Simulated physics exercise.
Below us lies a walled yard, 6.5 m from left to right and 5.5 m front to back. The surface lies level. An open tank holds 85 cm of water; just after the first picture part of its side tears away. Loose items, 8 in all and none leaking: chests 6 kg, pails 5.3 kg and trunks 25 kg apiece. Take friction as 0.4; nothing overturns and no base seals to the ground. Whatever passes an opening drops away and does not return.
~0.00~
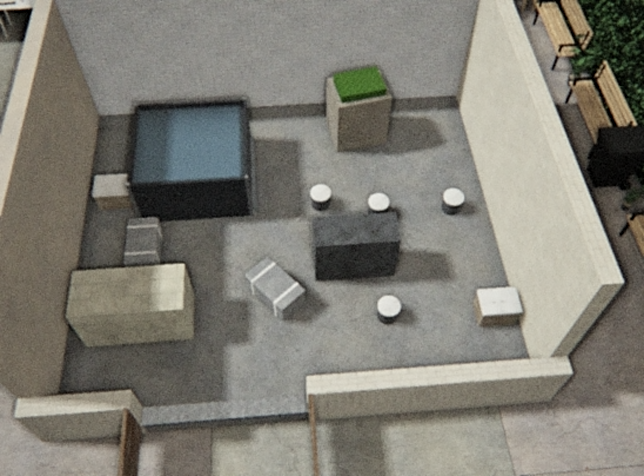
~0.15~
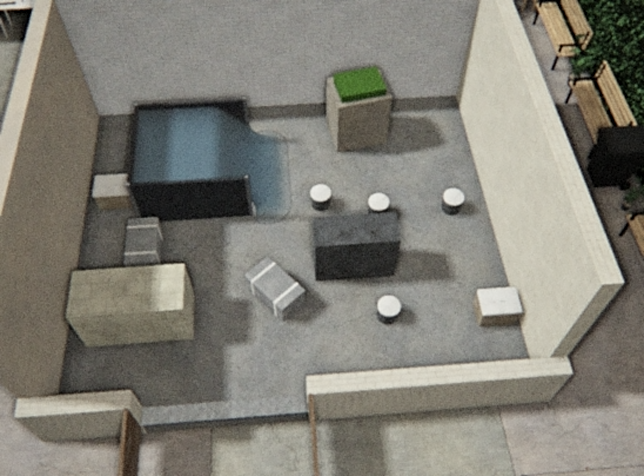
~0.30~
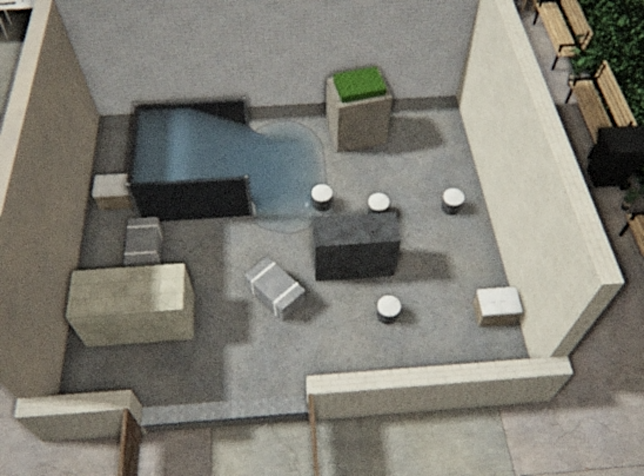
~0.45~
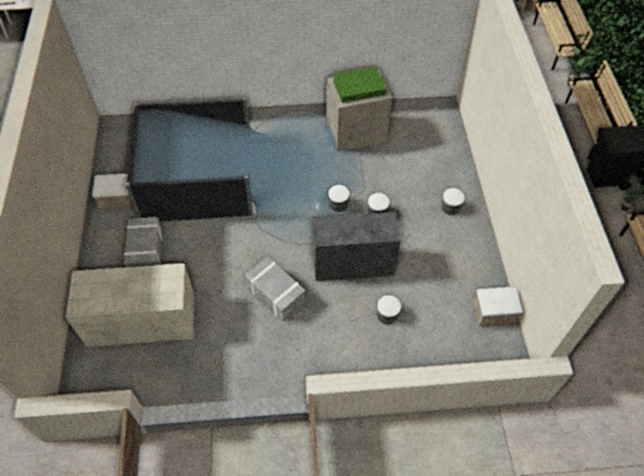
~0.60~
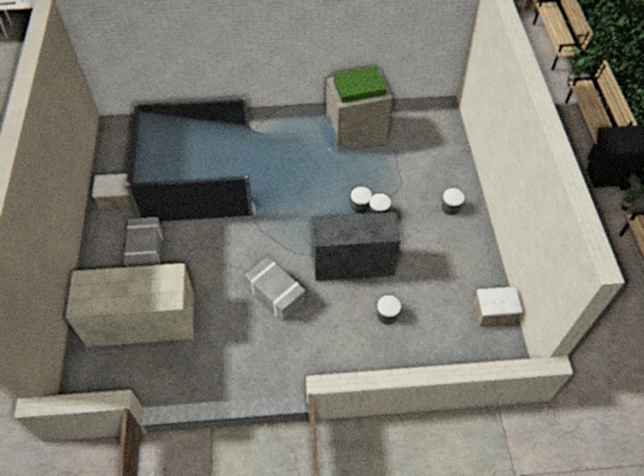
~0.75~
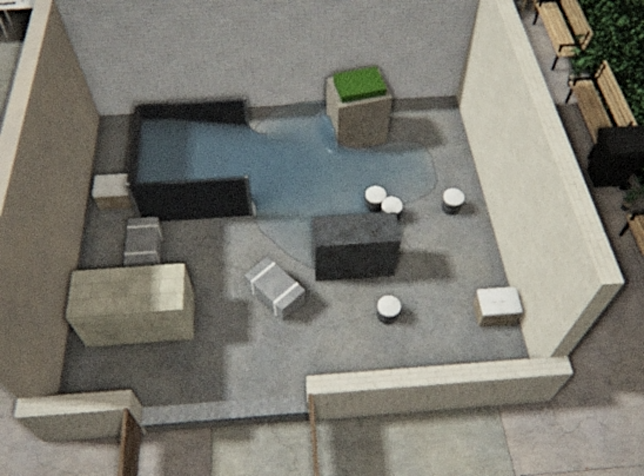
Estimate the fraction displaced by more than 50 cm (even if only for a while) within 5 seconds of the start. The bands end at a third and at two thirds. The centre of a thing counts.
That comes to from one to two thirds.
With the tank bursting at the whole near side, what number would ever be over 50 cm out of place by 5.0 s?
Then 6.
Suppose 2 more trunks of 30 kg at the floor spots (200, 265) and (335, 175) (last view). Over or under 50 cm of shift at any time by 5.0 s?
In turn: Short of it, past it.
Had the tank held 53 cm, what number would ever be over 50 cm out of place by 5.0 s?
In that case 4 of them.
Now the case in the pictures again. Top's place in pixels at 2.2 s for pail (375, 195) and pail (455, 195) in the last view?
Near (476, 201) and (497, 222).
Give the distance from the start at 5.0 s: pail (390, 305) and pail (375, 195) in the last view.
In that order: 50 cm, 350 cm.
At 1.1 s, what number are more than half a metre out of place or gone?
I count 2.
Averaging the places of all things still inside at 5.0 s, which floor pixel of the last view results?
Near (278, 291).
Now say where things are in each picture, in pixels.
The first frame shows a pail at (321, 193) rests on the ground; a pail at (379, 201) rests on the ground; water covers 2.9 m2; 0 of 8 have shifted.
The second frame shows a pail at (321, 193), on the bottom; a pail at (379, 201), on the bottom; 3.9 m2 under water; 0 of 8 have shifted.
The third frame shows a pail at (322, 192), on the bottom; a pail at (379, 201), on the bottom; 5.4 m2 under water; 0 of 8 have shifted.
The fourth frame shows a pail at (339, 193), on the bottom, 29 cm from its start; a pail at (379, 201) rests on the ground; water covers 6.8 m2; 1 of 8 have shifted.
The fifth frame shows a pail at (362, 195), on the bottom, 65 cm from its start; a pail at (380, 202), on the bottom; water covers 8.5 m2; 1 of 8 have shifted.
The sixth frame shows a pail at (376, 194) rests on the ground, 88 cm from its start; a pail at (392, 205), on the bottom, 22 cm from its start; water covers 9.9 m2; 2 of 8 have shifted.
After 1.1 s 2 of 8 are over 50 cm from their spots; 0 afloat.
After 2.2 s 3 of 8 are over 50 cm from their spots; 3 afloat.
After 3.5 s 4 of 8 are over 50 cm from their spots; 3 afloat.
After 5.0 s 4 of 8 are over 50 cm from their spots, and 4 have been at some point; 4 afloat.
